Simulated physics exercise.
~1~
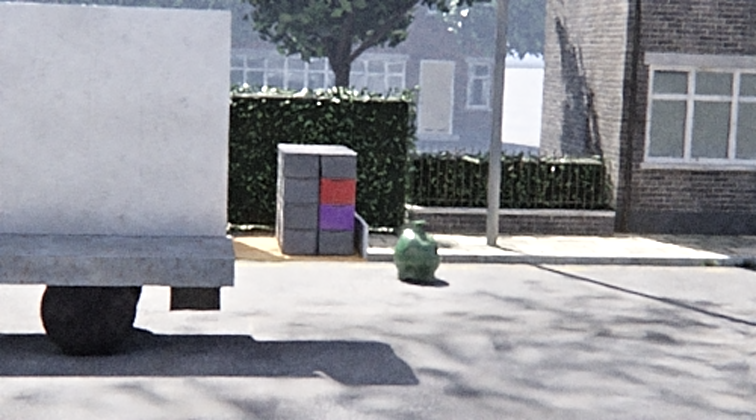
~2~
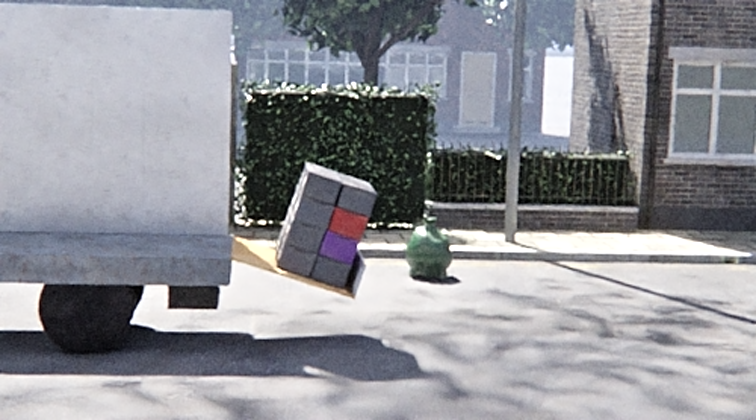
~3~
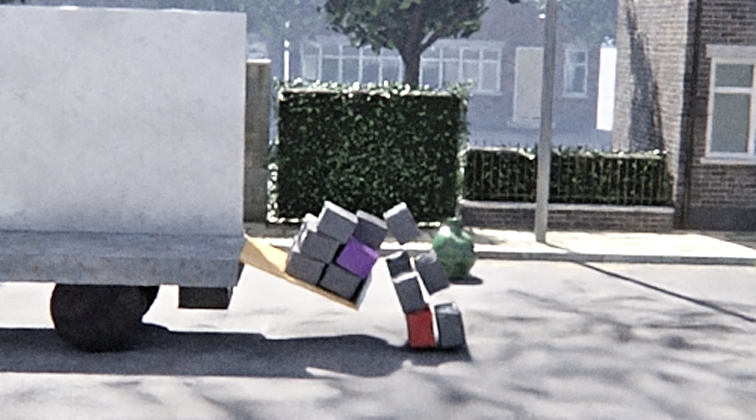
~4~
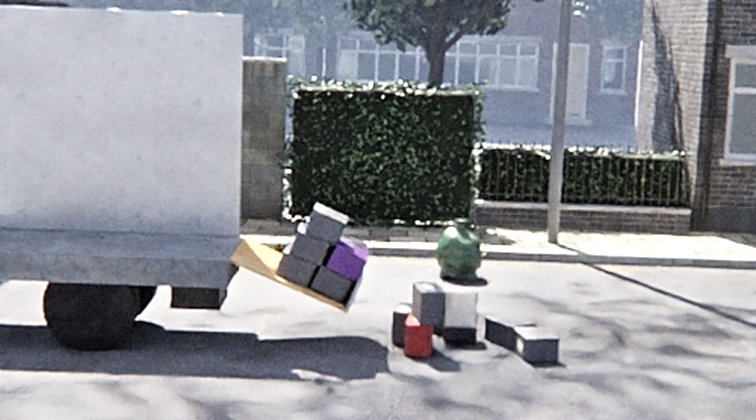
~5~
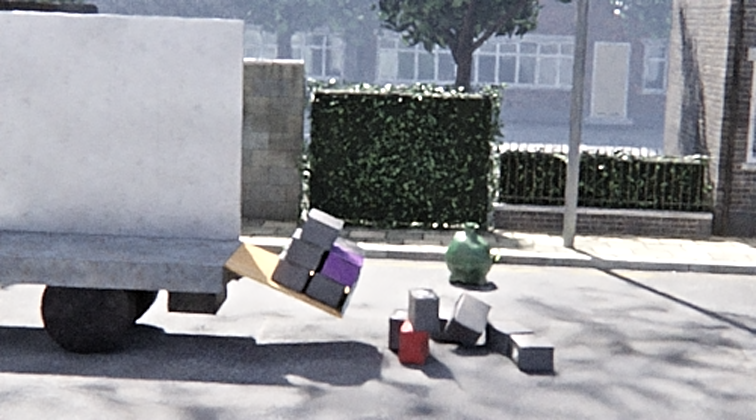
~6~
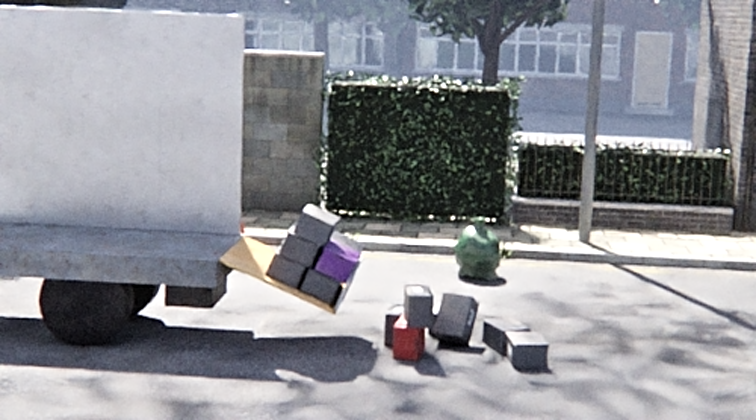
A stack of dark grey boxes, one red and one purple among them, stands on a yellowish platform behind a pale lorry, seen from the side on a sunlit street. A rounded green object sits to the right, with a hedge and brick houses beyond, as the view drifts slightly sideways. The platform tips down to the right, and the stack leans with it. Several boxes, including the red one, topple off and tumble onto the road. The platform holds its slope, with the purple box and some grey ones still aboard, while the red lies among the scattered boxes below.
